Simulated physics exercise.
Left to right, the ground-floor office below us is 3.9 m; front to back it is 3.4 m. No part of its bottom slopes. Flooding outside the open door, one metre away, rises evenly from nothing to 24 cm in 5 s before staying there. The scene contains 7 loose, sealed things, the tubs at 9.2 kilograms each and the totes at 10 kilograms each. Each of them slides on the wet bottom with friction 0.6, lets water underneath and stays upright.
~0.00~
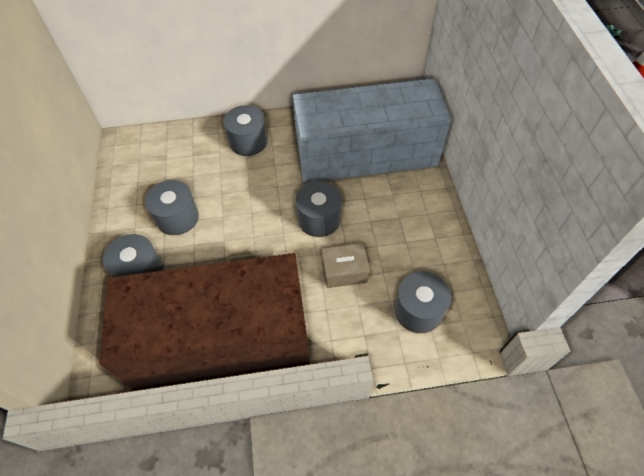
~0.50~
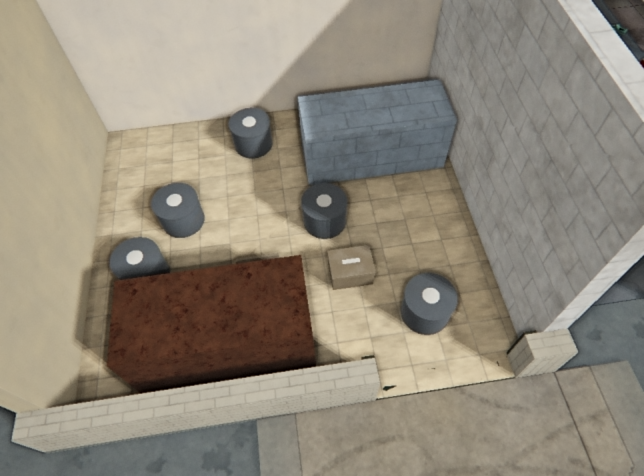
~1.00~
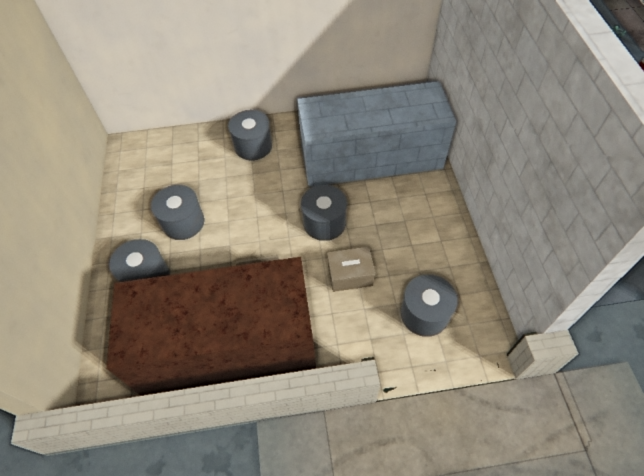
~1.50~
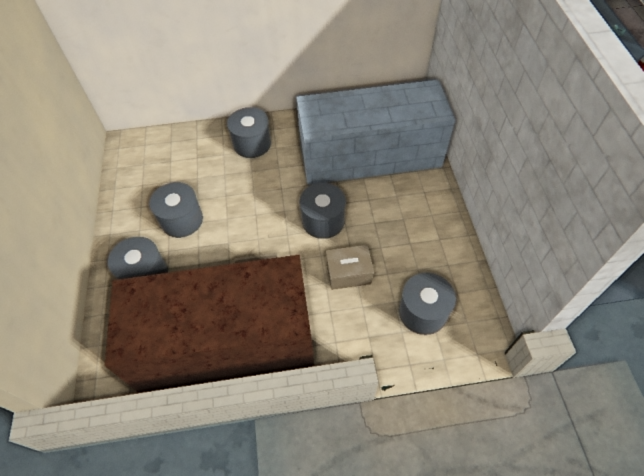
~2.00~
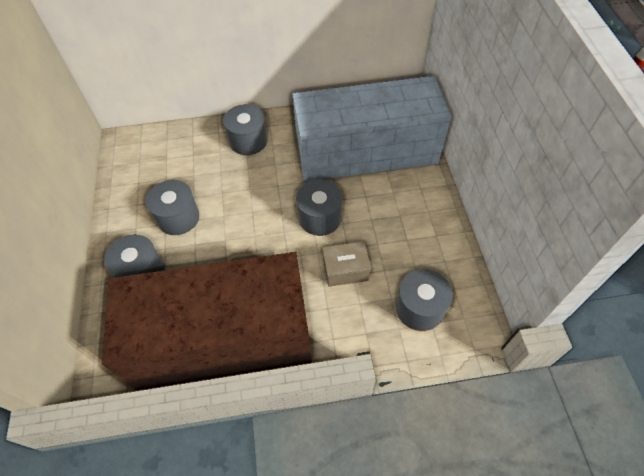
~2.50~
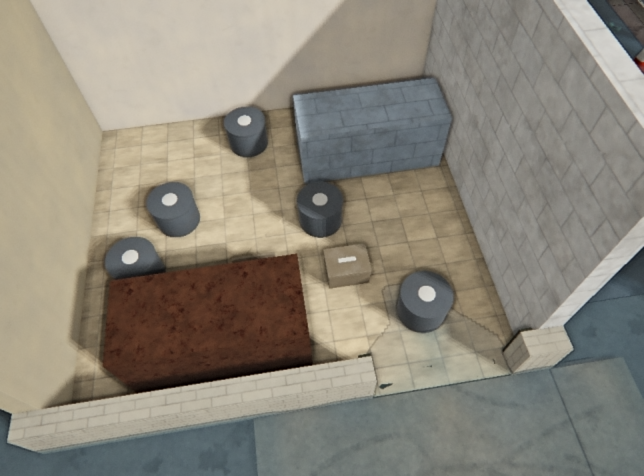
The clip opens on a roofless ground-floor room seen from above, with grey cylinders, a small box, a reddish-brown block and a blue-grey block all standing still. Outside, water spreads over the pavement towards the open doorway, then a thin sheet crosses the threshold onto the tiles while the objects stay put.
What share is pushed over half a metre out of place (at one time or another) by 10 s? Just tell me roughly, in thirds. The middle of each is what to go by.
It is a large fraction, two thirds or more.
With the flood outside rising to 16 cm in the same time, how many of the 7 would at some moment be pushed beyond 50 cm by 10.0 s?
In that case 3 of them.
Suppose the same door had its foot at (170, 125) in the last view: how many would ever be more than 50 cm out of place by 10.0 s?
Then it comes to 5 of them.
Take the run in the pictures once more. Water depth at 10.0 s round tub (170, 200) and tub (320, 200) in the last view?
I'd estimate 18 cm for the first and 17 cm for the second.
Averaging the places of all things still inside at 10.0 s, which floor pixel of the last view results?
It works out to somewhere near (156, 216) on the floor.
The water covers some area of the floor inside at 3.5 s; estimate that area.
1.5 m2.
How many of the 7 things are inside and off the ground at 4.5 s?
Then: 0.
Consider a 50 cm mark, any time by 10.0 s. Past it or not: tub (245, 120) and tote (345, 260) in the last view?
Listed as asked: Inside the limit and outside the limit.
After 3.5 s 0 of 7 are over 50 cm from their spots; 0 afloat.
After 4.5 s 1 of 7 are over 50 cm from their spots; 0 afloat.
After 7.0 s 3 of 7 are over 50 cm from their spots; 1 afloat.
After 10.0 s 6 of 7 are over 50 cm from their spots, and 6 have been at some point; 7 afloat.
